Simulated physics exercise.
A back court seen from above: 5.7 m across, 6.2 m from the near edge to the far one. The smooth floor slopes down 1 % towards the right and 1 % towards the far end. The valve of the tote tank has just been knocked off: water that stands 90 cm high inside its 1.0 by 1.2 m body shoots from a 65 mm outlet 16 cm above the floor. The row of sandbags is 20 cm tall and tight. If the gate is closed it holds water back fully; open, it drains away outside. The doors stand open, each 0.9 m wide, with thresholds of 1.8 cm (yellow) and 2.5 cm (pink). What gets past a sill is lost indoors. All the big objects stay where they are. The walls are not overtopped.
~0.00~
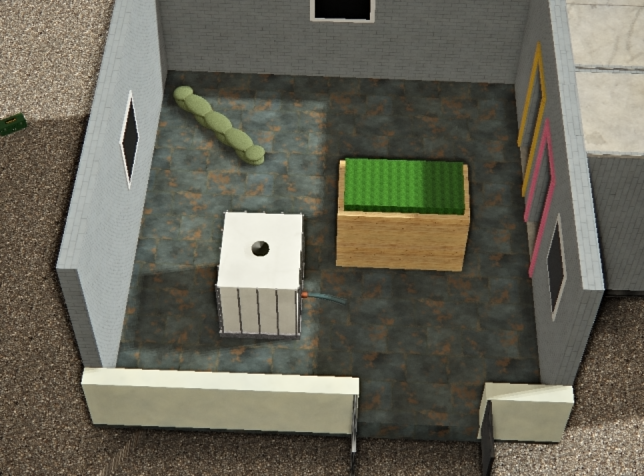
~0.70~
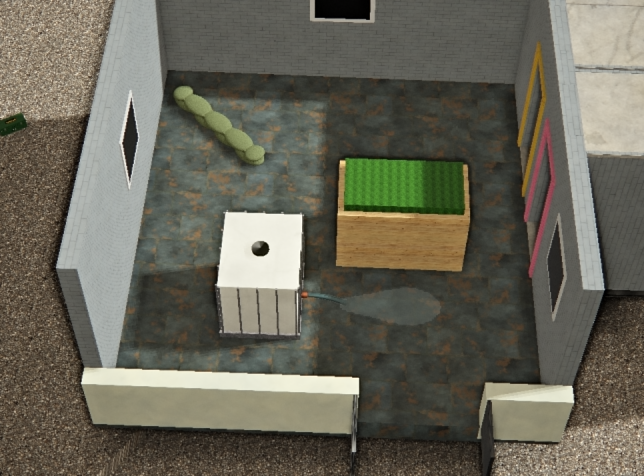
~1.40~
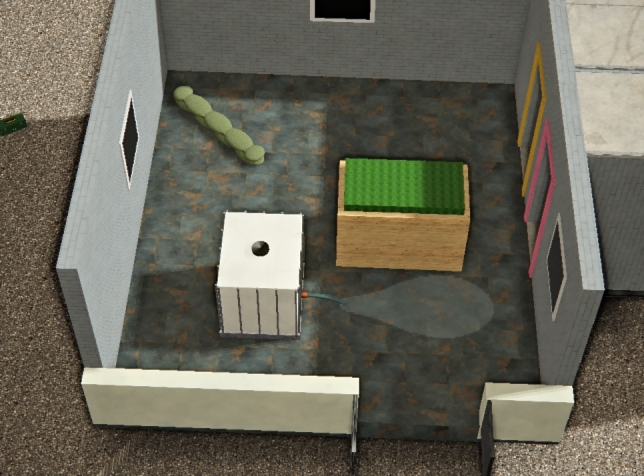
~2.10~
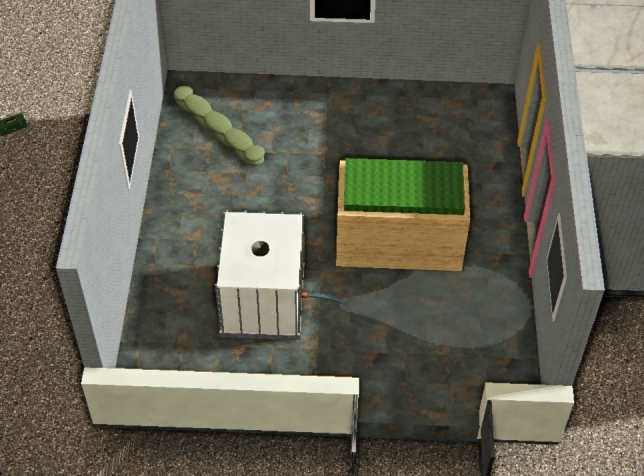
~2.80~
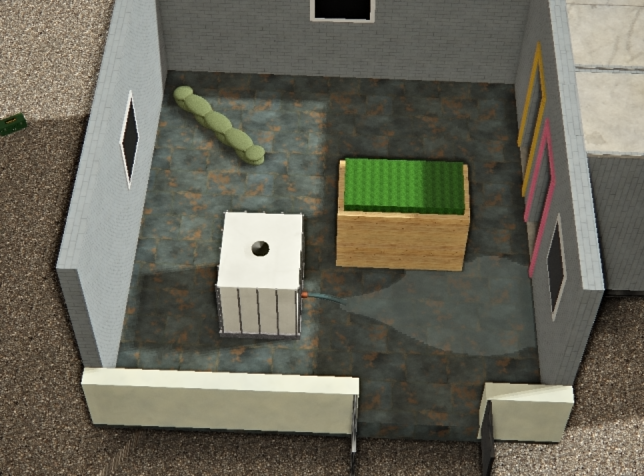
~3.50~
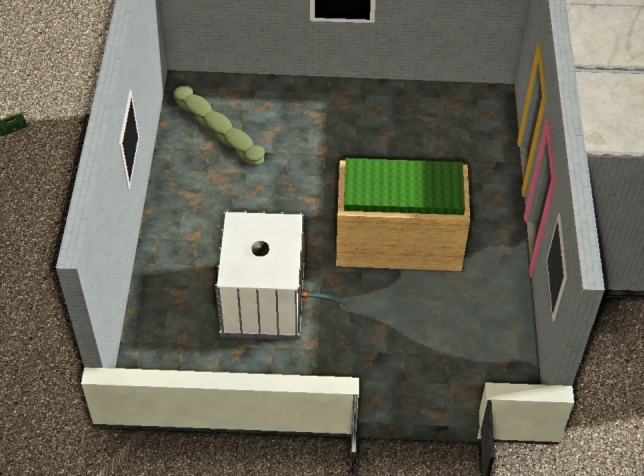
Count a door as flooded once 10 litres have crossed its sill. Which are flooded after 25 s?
Within that time: At the yellow door it keeps below the limit; at the pink door it stays under the limit.
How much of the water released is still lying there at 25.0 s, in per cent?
About 98 per cent.
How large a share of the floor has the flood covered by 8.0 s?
Near 20 per cent is wet.
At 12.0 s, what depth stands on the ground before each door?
Depths in cm: Yellow 1.5, pink 2.5.
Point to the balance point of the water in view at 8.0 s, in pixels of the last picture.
At about (489, 284).
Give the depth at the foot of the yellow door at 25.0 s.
Roughly 2.0 cm deep.
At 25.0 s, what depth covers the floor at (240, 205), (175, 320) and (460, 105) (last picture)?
Roughly 0.0, 0.0 and 3.0 cm, in turn.
After 5.0 s water covers 10 % of the floor and is deepest (3 cm) near (526, 302); yellow door not reached, pink door 1.9 cm at the sill, 0 L in.
After 8.0 s water covers 20 % of the floor and is deepest (4 cm) near (527, 312); yellow door 1.3 cm at the sill, 0 L in, pink door 2.2 cm at the sill, 0 L in.
After 12.0 s water covers 25 % of the floor and is deepest (4 cm) near (527, 312); yellow door 1.6 cm at the sill, 0 L in, pink door 2.3 cm at the sill, 0 L in.
After 16.0 s water covers 30 % of the floor and is deepest (4 cm) near (527, 312); yellow door 1.7 cm at the sill, 0 L in, pink door 2.5 cm at the sill, 1 L in.
After 25.0 s water covers 40 % of the floor and is deepest (5 cm) near (508, 87); yellow door 1.8 cm at the sill, 0 L in, pink door 2.4 cm at the sill, 1 L in.
